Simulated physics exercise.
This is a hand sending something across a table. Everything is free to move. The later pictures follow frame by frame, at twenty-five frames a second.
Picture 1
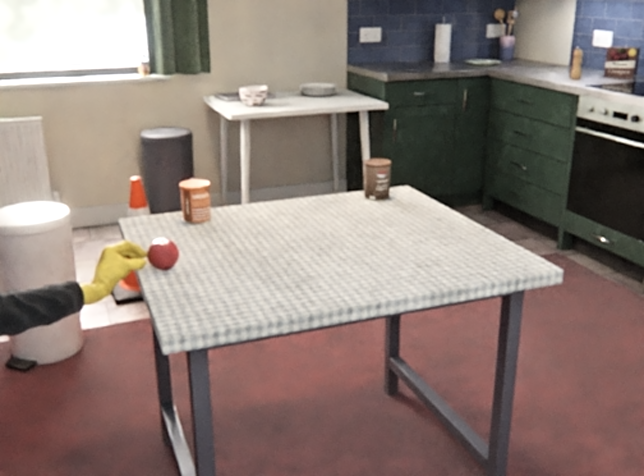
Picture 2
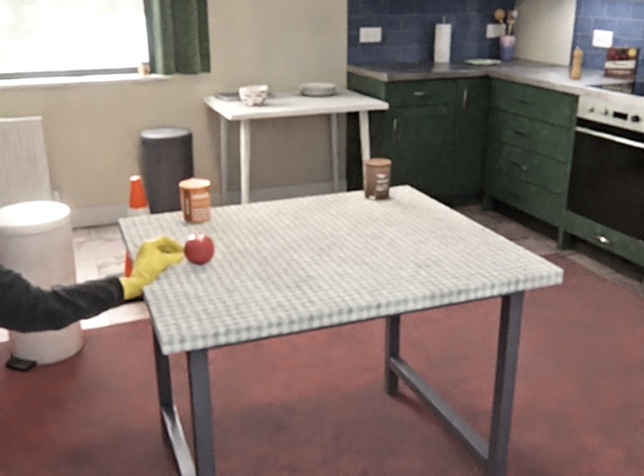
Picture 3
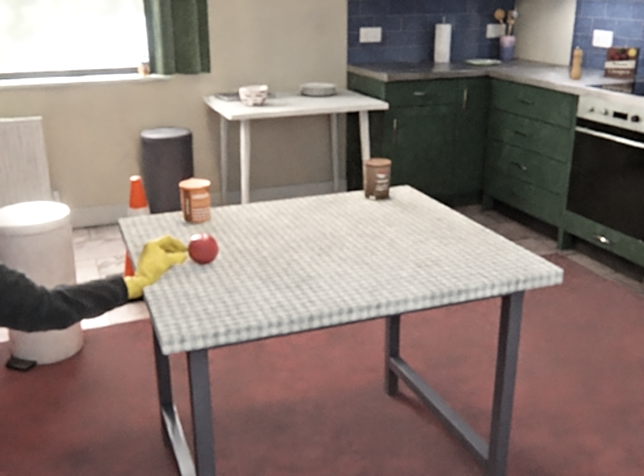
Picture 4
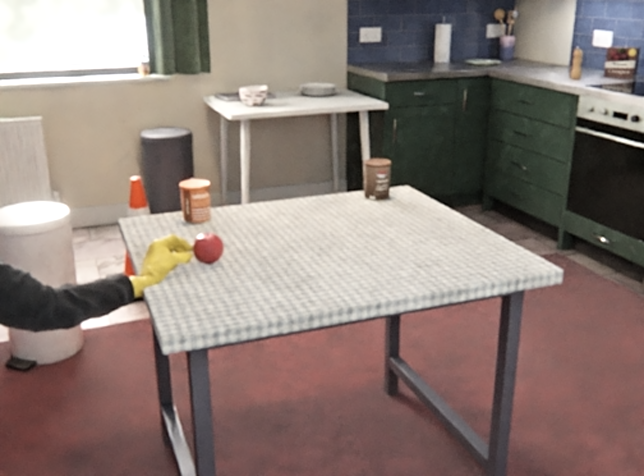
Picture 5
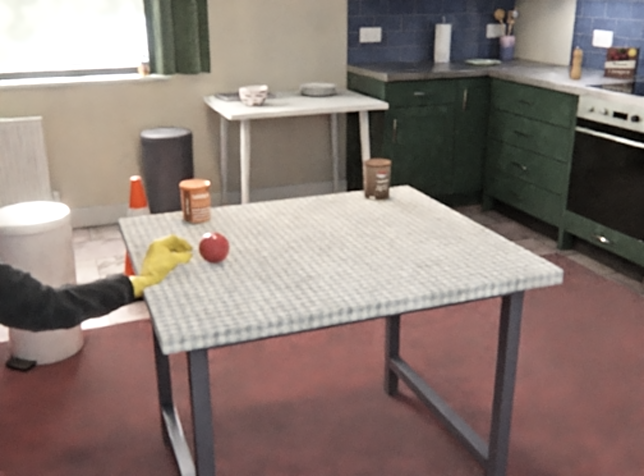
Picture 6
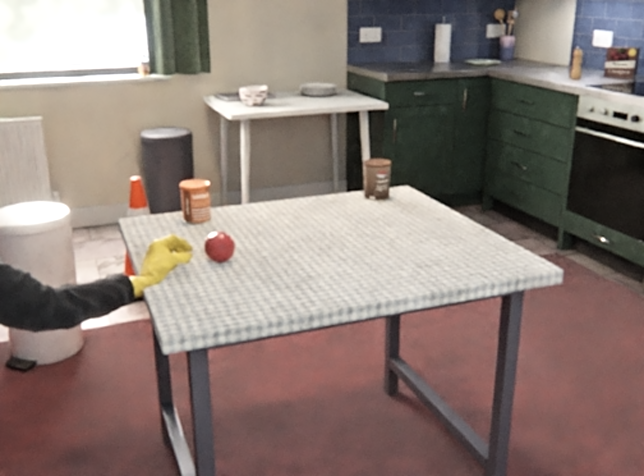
At the start, a yellow-gloved hand holds a red apple at the left edge of a checked table in a kitchen, near two canisters. The hand pushes the apple to the right, then stays back as the apple rolls slowly a little farther right, opening a small gap.
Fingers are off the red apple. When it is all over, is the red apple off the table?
The red apple remains on top.
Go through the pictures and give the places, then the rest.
In the first picture, under the hand; red apple (163, 254).
In the second picture, under the hand; red apple (199, 250).
In the third picture, under the hand; red apple (203, 249).
In the fourth picture, red apple (208, 248).
In the fifth picture, red apple (214, 248).
In the sixth picture, red apple (220, 247) rolled a little.
Then, 0.10 s after the last picture, red apple rolled about its own width near (233, 246).
Then, 0.40 s after the last picture, red apple rolled well along near (266, 241).
Then, 0.60 s after the last picture, red apple rolled well along near (282, 239).
Then, 0.90 s after the last picture, red apple rolled well along near (298, 237).
At rest, moved from the start, red apple. Seen from the same camera at the end, red apple near (306, 236).
